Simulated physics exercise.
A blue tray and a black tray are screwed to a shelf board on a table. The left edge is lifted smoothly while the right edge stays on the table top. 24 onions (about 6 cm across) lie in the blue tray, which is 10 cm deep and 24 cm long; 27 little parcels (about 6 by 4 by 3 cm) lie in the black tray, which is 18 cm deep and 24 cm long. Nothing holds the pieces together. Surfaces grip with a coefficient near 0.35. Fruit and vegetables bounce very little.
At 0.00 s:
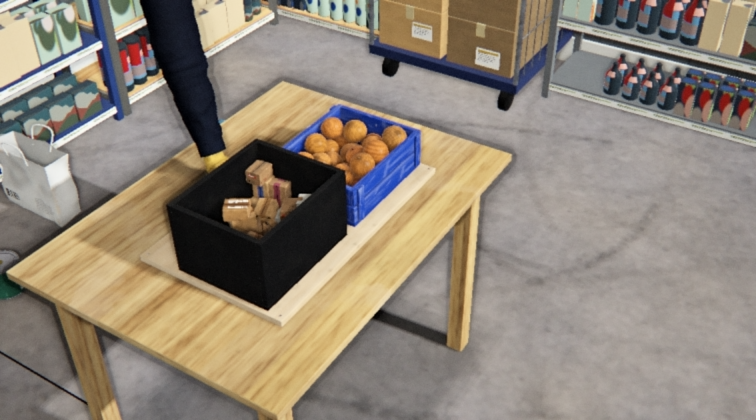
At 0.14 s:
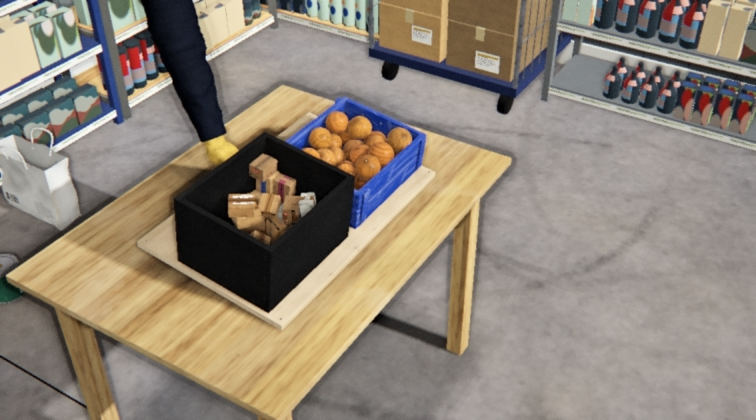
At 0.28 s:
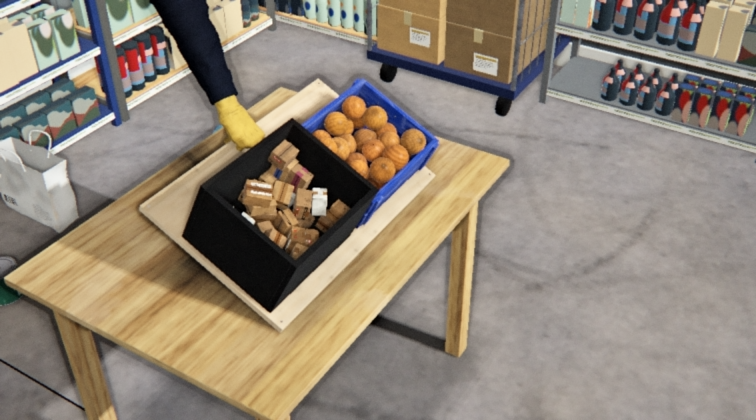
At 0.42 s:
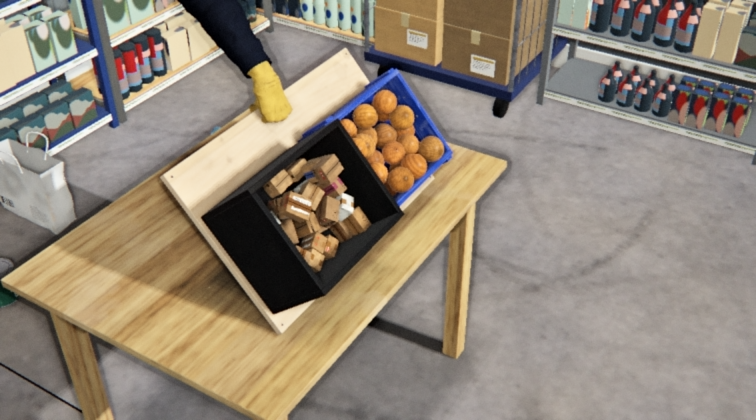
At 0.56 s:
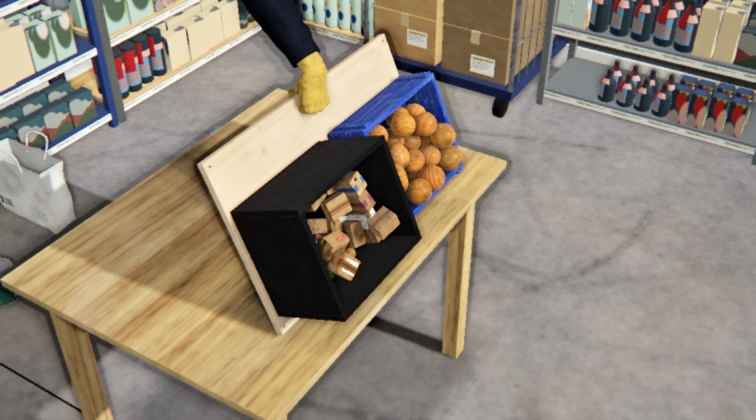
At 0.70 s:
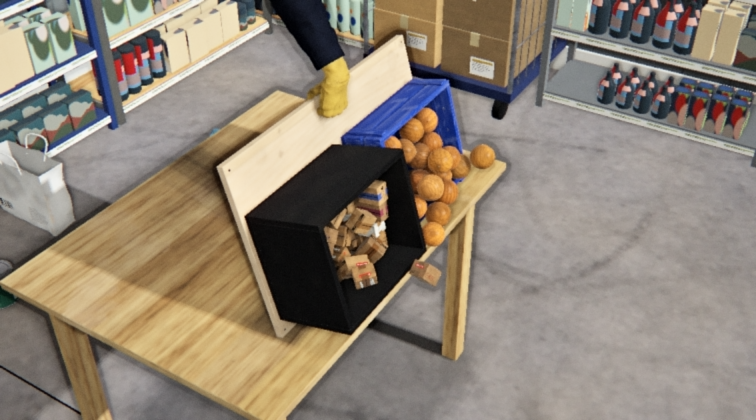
A yellow-gloved hand lifted the far edge of a board on a wooden table, steeply tilting its black tray of little parcels and blue tray of onions, until several onions and a parcel tumbled out.
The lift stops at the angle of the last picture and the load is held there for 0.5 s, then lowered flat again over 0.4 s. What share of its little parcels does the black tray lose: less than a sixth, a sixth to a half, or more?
The black tray loses less than a sixth of its little parcels.
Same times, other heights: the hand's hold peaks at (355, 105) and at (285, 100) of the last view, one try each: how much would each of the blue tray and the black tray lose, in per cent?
Blue tray 80 then 20, black tray 20 then 0 per cent.
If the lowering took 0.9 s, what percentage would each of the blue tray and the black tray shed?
Then blue tray 30, black tray 0 per cent.
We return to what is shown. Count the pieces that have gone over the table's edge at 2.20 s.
Some 10 pieces.
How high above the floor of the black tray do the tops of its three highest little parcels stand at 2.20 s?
Some 9 cm.
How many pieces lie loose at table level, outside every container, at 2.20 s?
Some 0 pieces.
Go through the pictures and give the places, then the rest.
In the first frame (we follow the rim corner now nearest the camera, unless another is named), black tray at (257, 241); blue tray (by its farthest rim corner) at (341, 106); tilt 0°; nothing out yet.
The second frame shows black tray at (268, 247); blue tray at (347, 99); tilt 8°.
The third frame shows black tray at (294, 262); tilt 26°.
The fourth frame shows black tray at (323, 289); tilt 49°.
The fifth frame shows black tray at (345, 315); tilt 67°.
The sixth frame shows black tray at (352, 329); tilt 75°; 8 out, the lowest onion at (432, 234).
After 0.94 s, tilt 75°; 9 of 24 out of the blue tray and 1 of 27 out of the black tray.
After 1.24 s, tilt 73°; 9 of 24 out of the blue tray and 1 of 27 out of the black tray.
After 1.66 s, tilt 0°; 9 of 24 out of the blue tray and 1 of 27 out of the black tray.
Final count (at 2.20 s), 9 of 24 out of the blue tray and 1 of 27 out of the black tray. Asked share, 1 of 27, 4 per cent.
